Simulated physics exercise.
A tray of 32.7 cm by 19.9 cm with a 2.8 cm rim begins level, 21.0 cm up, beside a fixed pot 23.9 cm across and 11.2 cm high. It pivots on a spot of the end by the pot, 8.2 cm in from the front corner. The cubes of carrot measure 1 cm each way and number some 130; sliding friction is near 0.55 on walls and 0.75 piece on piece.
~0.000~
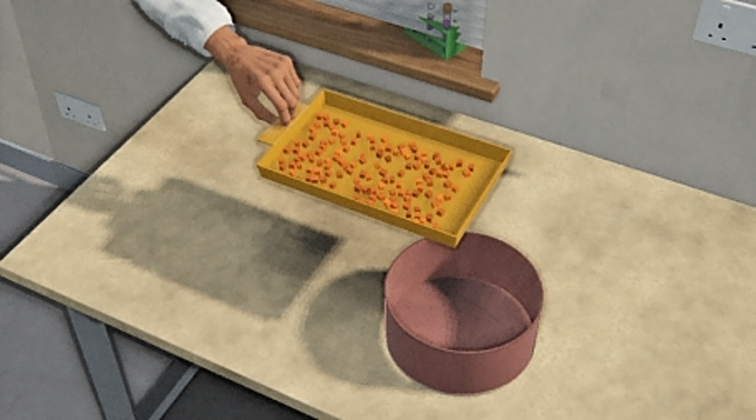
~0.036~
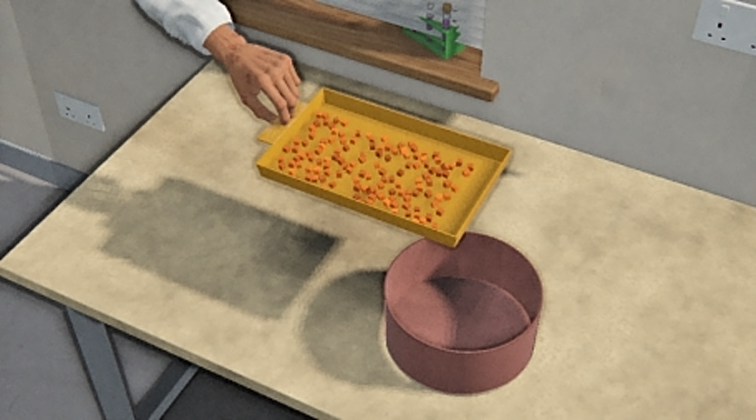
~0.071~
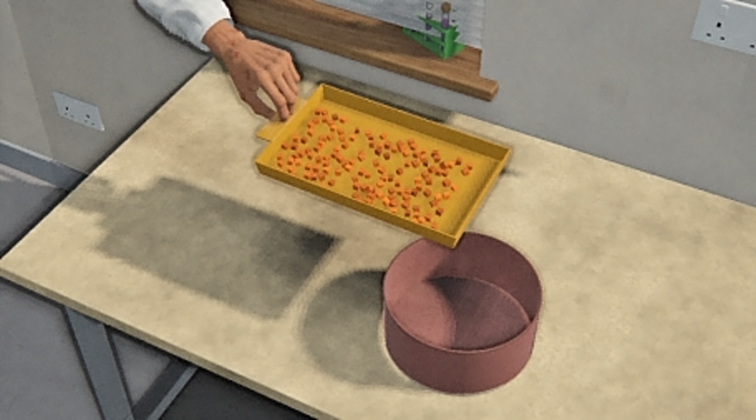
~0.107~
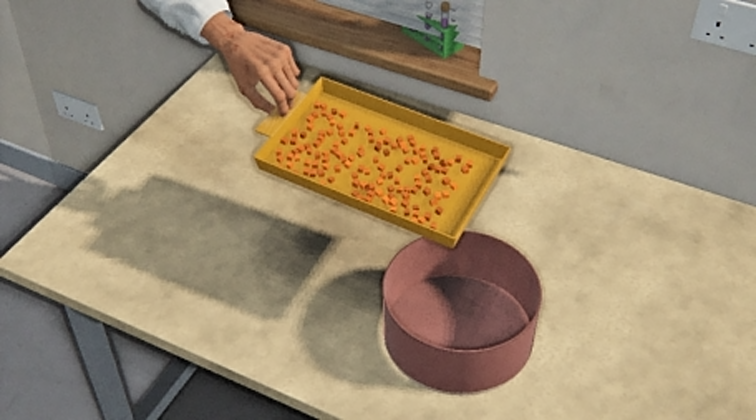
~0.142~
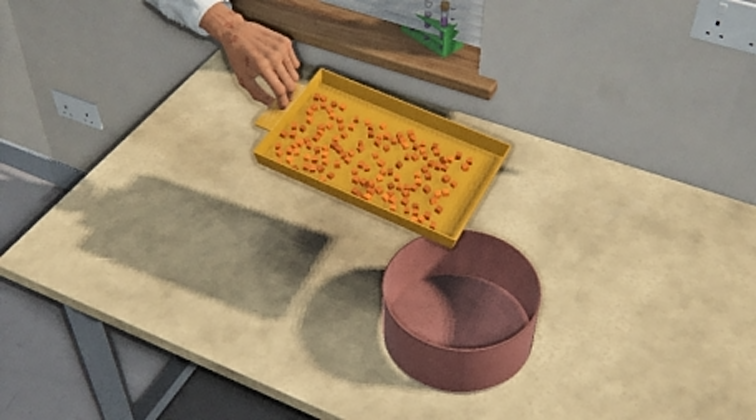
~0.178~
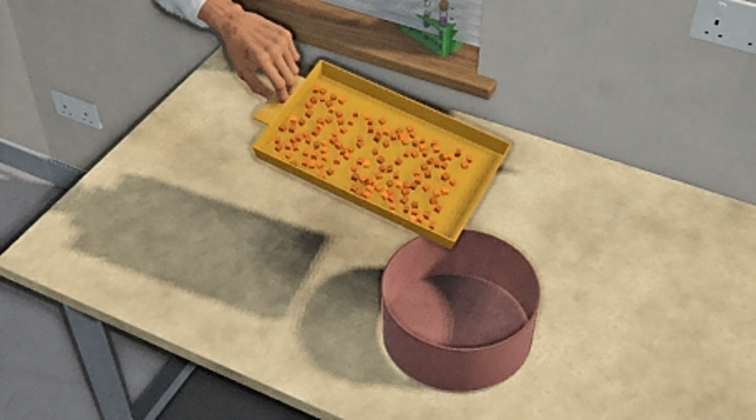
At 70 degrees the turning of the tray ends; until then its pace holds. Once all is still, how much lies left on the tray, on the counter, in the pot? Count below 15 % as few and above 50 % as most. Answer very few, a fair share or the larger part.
Left on the tray: A fair share; on the counter: Very few; in the pot: The larger part.
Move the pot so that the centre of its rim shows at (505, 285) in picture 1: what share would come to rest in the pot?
About 60 per cent.
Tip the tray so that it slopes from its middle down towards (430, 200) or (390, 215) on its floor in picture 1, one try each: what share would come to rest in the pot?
Some 55 and 25 per cent.
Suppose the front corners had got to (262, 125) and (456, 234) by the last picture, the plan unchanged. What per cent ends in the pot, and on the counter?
Pot 35, counter 30.
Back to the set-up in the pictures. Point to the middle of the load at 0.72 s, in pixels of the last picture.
Near (413, 206).
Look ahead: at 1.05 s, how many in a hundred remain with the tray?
About 50 per cent.
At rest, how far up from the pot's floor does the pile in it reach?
Roughly 2.0 cm.
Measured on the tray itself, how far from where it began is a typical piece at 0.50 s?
About 1 cm.
Then, at 0.50 s, tilt 40 degrees; the tray holds 100 %, the pot 0 %.
After 0.72 s, tilt 59 degrees; the tray holds 100 %, the pot 0 %.
After 1.05 s, tilt 70 degrees; the tray holds 50 %, the pot 45 %.
At rest (2.3 s), tray 35 %, counter 0 %, pot 65 %.
